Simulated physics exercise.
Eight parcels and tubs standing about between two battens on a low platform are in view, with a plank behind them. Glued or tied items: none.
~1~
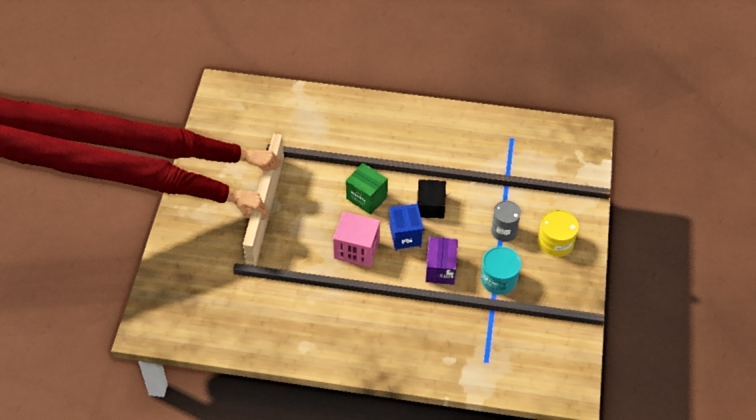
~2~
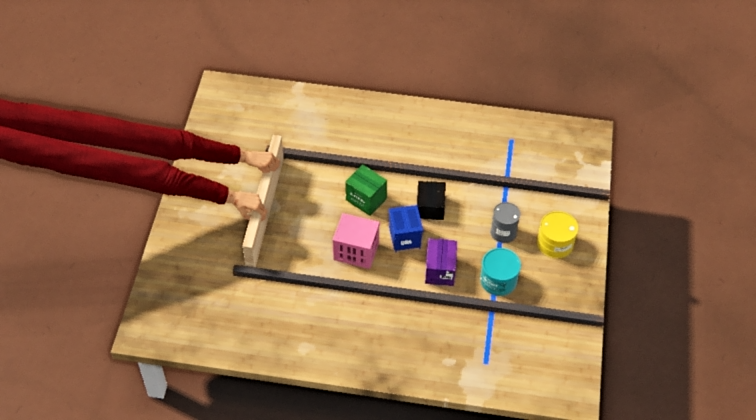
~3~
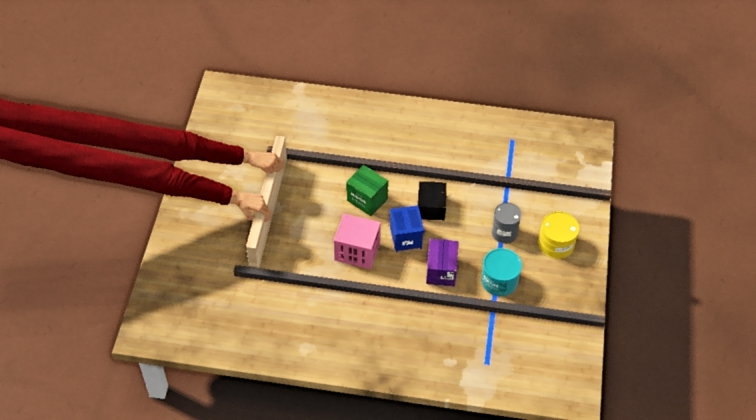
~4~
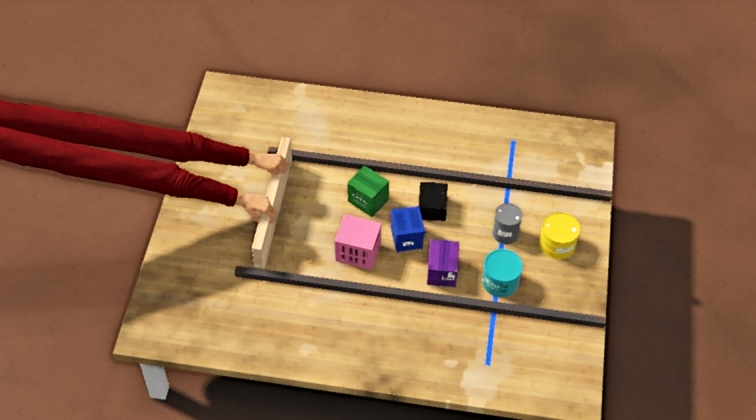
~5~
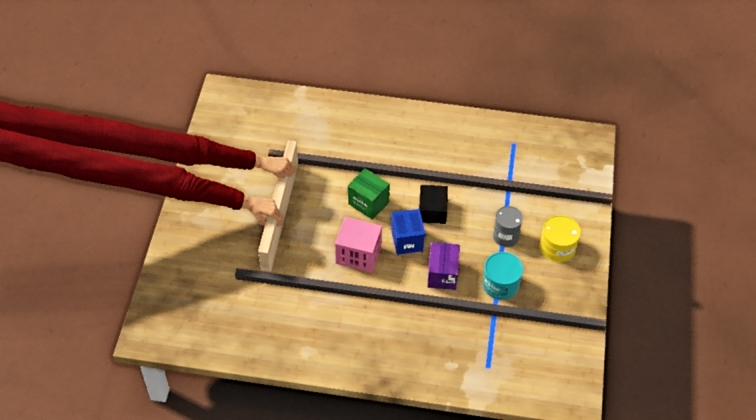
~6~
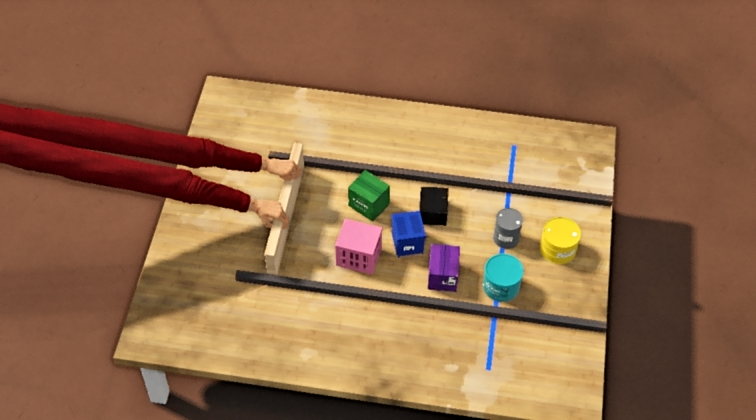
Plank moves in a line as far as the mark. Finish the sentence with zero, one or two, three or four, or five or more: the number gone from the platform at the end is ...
The number gone from the platform at the end is zero.
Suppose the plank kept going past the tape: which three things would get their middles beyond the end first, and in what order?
First the turquoise pail, then the yellow canister, then the purple box.
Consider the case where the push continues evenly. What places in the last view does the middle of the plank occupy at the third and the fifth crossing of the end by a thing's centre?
At (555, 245) for the third, at (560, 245) for the fifth.
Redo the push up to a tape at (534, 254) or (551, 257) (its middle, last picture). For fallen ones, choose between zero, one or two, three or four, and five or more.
One to two; one or two.
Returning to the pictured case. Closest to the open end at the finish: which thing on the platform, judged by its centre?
Nearest at the end: The turquoise pail.
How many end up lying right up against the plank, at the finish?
Count recorded: 3.
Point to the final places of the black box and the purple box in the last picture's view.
Final centres, first then second: (553, 215), (553, 284).
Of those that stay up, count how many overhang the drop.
My count gives 0.
Soon after, none off yet; yellow canister at rest near (560, 241); turquoise pail at rest near (503, 278); grey canister at rest near (508, 229).
Then, none off yet; yellow canister at rest near (560, 241); turquoise pail moved about its own width near (544, 284); grey canister moved a little near (513, 231).
At rest, the number that fall off is zero.
